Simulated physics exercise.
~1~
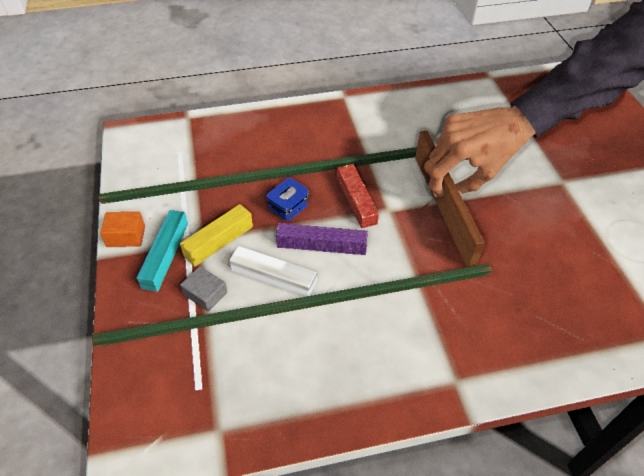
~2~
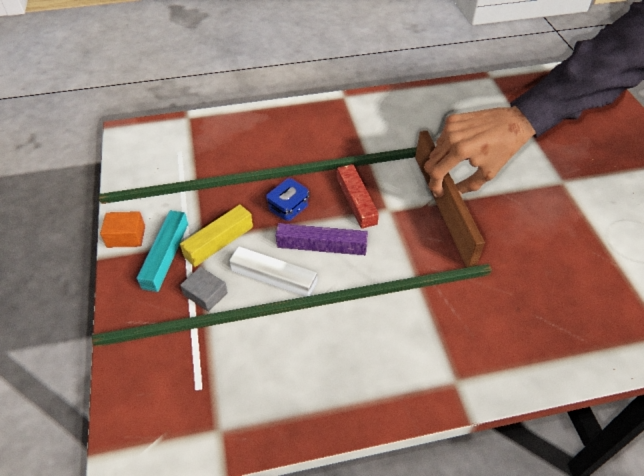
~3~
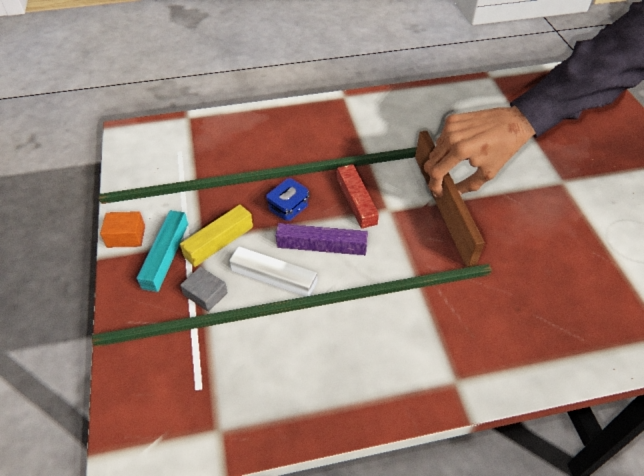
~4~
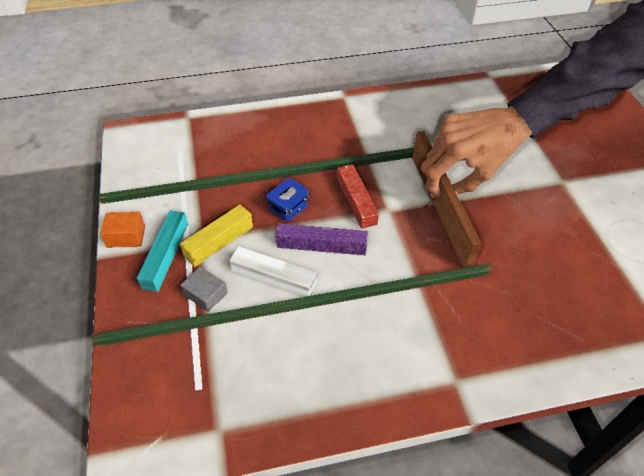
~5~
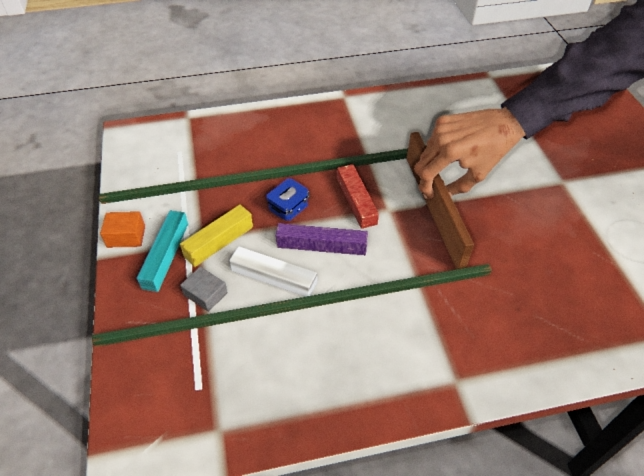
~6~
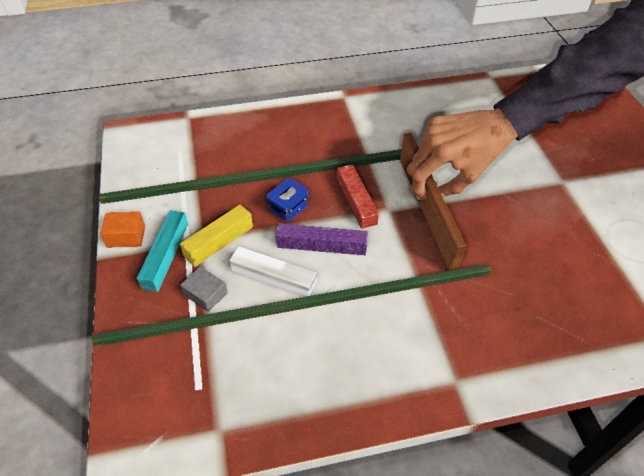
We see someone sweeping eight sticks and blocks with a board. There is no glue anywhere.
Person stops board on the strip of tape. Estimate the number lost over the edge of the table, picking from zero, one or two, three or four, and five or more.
What drops is a single piece or a pair.
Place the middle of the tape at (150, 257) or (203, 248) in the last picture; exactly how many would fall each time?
3 and 1 down on the floor.
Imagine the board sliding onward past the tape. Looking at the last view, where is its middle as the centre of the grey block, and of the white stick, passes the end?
The middle is at (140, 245) when it's the grey block, and at (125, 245) when it's the white stick.
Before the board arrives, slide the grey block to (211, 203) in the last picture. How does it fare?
Placed there, it does not drop.
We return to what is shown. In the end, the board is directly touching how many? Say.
The number is 3.
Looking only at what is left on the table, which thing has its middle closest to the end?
The yellow bar is it.
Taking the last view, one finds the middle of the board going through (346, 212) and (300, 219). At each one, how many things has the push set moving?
One spot: 2. Other spot: 5.
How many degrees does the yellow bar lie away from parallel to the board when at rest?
Angle: Around 5°.
A little later, none off yet; orange block at rest near (124, 230); turquoise stick at rest near (164, 250); grey block at rest near (204, 289).
When it is over, the number that fall off is one or two; down, turquoise stick and orange block.
